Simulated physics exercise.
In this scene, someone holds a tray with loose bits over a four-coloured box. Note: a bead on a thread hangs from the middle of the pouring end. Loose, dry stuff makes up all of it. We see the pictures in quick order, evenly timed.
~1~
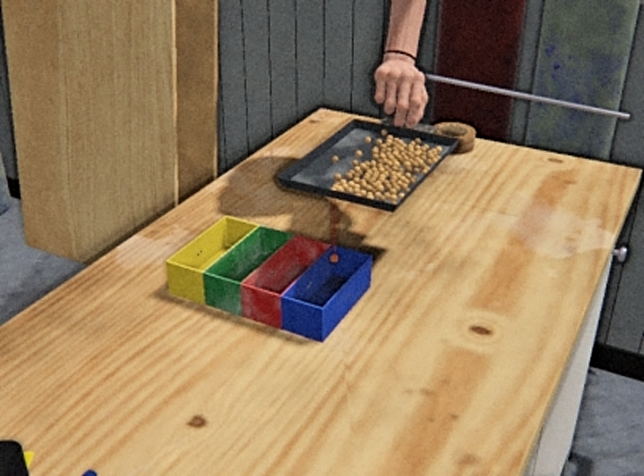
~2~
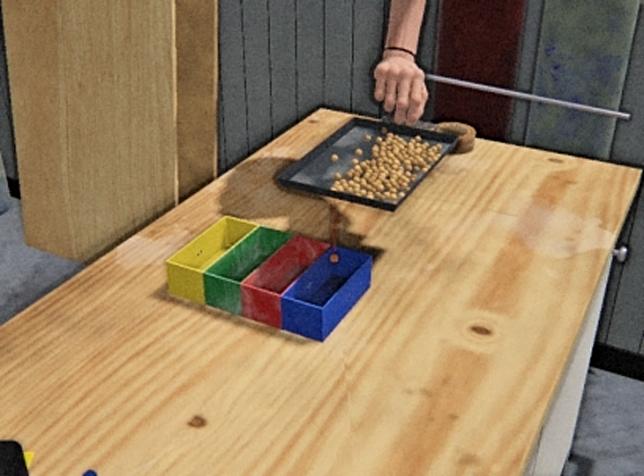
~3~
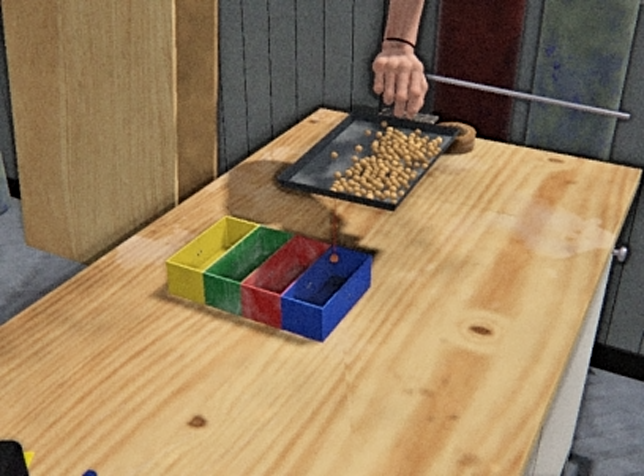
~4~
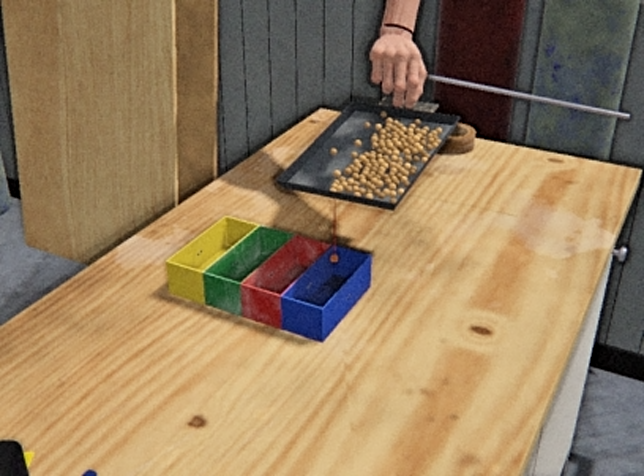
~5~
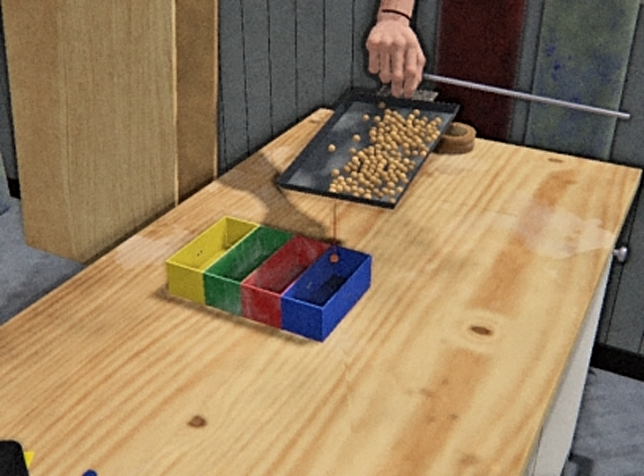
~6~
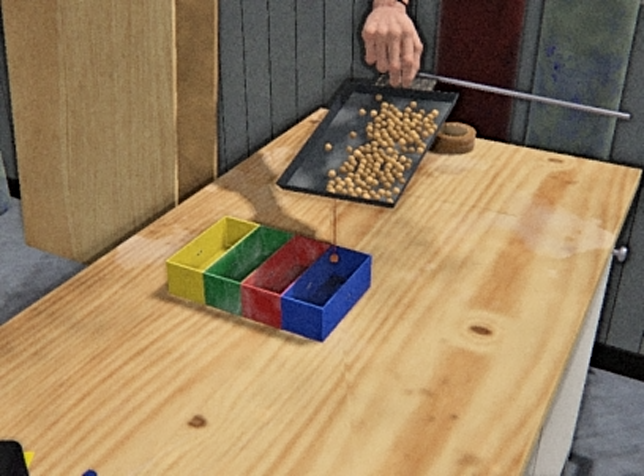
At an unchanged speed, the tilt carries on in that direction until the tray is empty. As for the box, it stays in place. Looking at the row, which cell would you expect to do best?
I would expect the red cell to do best.
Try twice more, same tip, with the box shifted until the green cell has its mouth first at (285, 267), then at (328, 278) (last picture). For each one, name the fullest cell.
Result 1: The green cell. Result 2: Yellow.
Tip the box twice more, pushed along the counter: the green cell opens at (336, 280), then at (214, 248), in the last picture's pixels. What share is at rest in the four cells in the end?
First case around 70 %, second case around 70 %.
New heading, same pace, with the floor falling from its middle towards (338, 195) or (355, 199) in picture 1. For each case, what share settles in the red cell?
I'd expect around 30 in a hundred first and around 10 in a hundred second.
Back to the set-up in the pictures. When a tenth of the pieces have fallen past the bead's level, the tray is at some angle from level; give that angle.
About 55°.
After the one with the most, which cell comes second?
Rank 2: That blue cell.
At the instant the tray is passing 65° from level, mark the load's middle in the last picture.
Somewhere about (305, 205).
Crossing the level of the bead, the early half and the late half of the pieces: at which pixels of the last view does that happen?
The leading part at (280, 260), the rest of it at (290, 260).
Shortly afterwards, tray tipped steeply; near half on the tray; near a quarter in the red cell; a little in the blue cell; a little in the green cell; near a quarter falling or outside the box.
Next, tray tipped past a quarter turn; near half in the red cell; near a quarter in the blue cell; a little in the green cell; only a few in the yellow cell; a little falling or outside the box.
Some moments later, tray tipped past a quarter turn; near half in the red cell; near a quarter in the blue cell; a little in the green cell; only a few in the yellow cell; a little falling or outside the box.
In the end, tray tipped past a quarter turn; near half in the red cell; near a quarter in the blue cell; a little in the green cell; only a few in the yellow cell; a little outside the box.
